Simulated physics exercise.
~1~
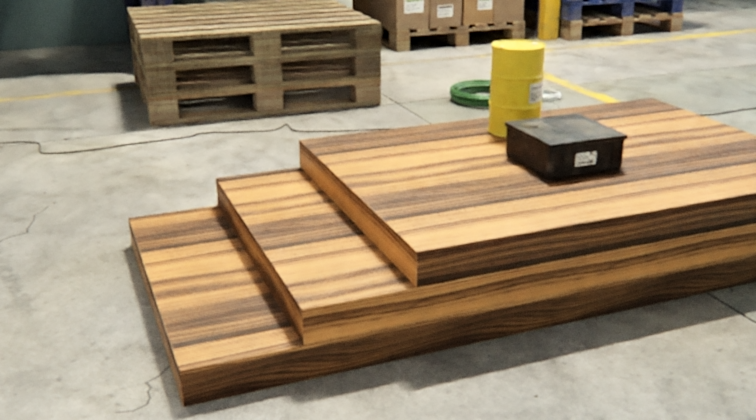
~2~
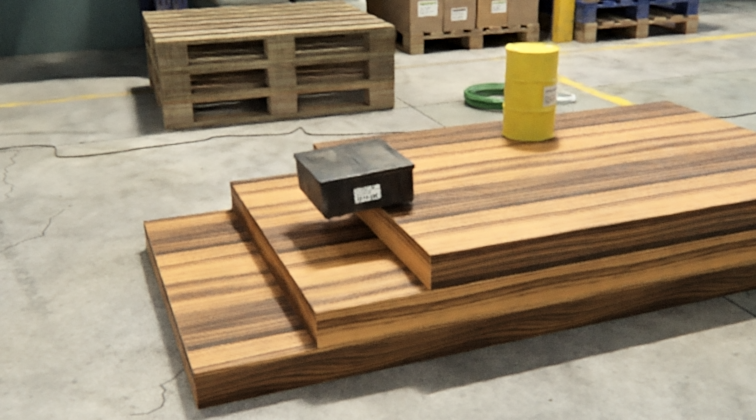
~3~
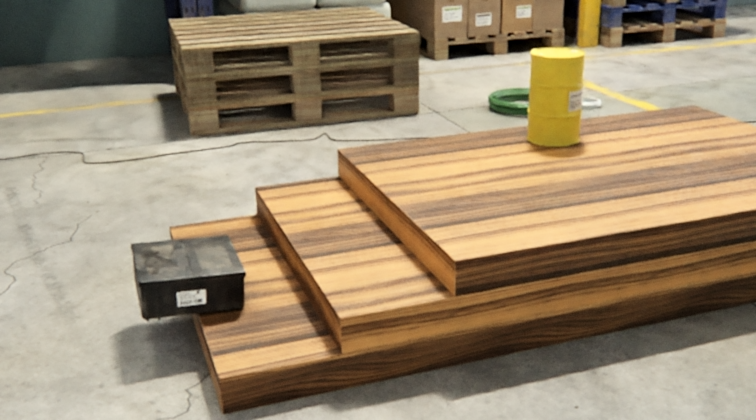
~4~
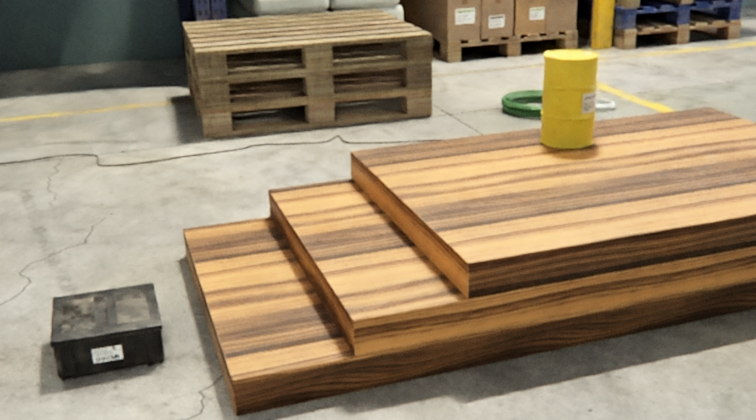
In this clip, a black tote slides left across a striped wooden landing, passes over its edge and descends past the steps to the concrete floor, where it ends up left of the lowest step, while a yellow canister stays in place on top.
